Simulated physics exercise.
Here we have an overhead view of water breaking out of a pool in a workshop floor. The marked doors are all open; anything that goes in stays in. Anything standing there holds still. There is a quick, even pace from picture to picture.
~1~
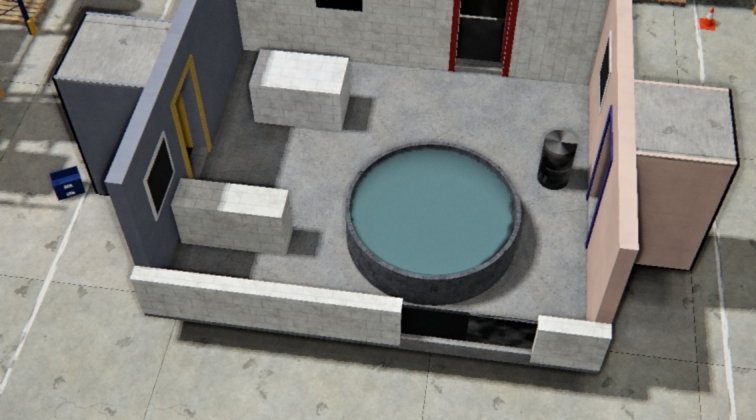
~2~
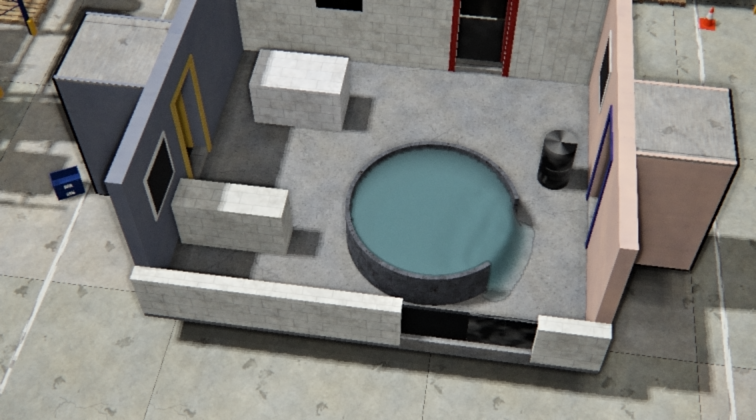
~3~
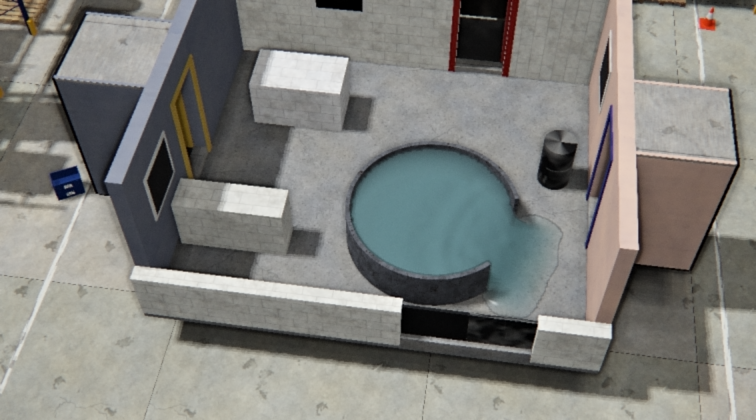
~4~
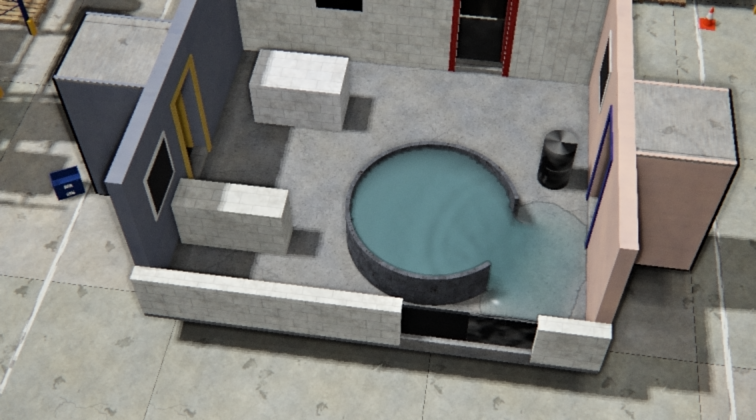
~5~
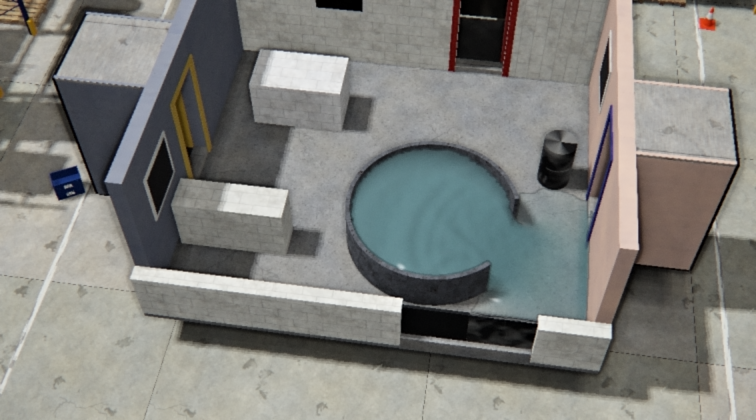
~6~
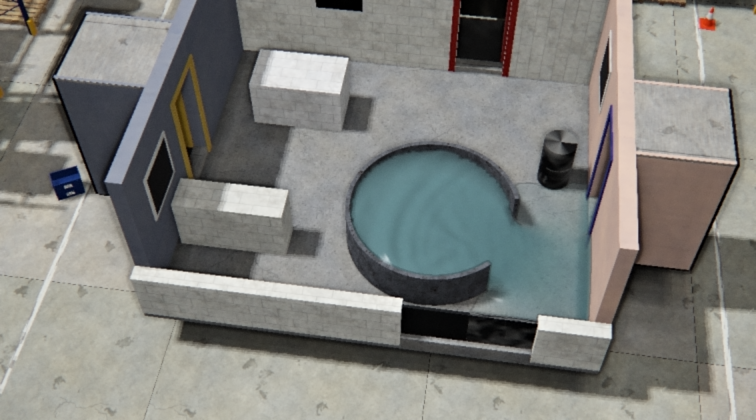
A workshop floor is seen from high above, with a small open-topped room standing on it. Inside are a round dark-walled pool of teal water, two pale blocks at left and a dark barrel at right, between a blue-grey wall and a pink one. The camera stays still as the pool's right side opens and water pours through the gap, spreading rightward across the grey floor to the pink wall.
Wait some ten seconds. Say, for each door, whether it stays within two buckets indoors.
Red door: Two pails at most; yellow door: Two pails at most; blue door: Over two pails.
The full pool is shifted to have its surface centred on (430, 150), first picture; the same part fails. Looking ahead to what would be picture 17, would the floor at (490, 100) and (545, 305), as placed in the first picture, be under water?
Soaked, soaked.
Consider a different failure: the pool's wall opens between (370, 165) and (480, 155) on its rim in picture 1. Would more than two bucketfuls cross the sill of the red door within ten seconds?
I reckon the red door exceeds it.
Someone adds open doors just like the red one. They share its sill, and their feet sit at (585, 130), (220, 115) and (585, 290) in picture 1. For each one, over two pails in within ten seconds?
Stays within it; stays within it; exceeds it.
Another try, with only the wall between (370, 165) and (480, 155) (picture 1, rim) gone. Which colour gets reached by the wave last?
My answer is the blue one.
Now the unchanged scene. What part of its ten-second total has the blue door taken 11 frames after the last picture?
About 30 per cent.
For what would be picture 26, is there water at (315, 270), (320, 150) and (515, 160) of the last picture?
First spot submerged, second spot spared, third spot submerged.
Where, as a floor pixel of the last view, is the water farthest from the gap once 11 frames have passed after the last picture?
Somewhere around (581, 87).
A moment on, water covers 15 % of the floor; the red door not reached, the yellow door not reached, the blue door over two buckets in.
Next, water covers 25 % of the floor; the red door not reached, the yellow door not reached, the blue door far over two buckets in.
Then, water covers 50 % of the floor; the red door wet at the sill, nothing in, the yellow door not reached, the blue door far over two buckets in.
Later, water covers 80 % of the floor; the red door wet at the sill, nothing in, the yellow door wet at the sill, nothing in, the blue door far over two buckets in.
In the end, water covers 100 % of the floor; the red door wet at the sill, nothing in, the yellow door wet at the sill, nothing in, the blue door far over two buckets in.
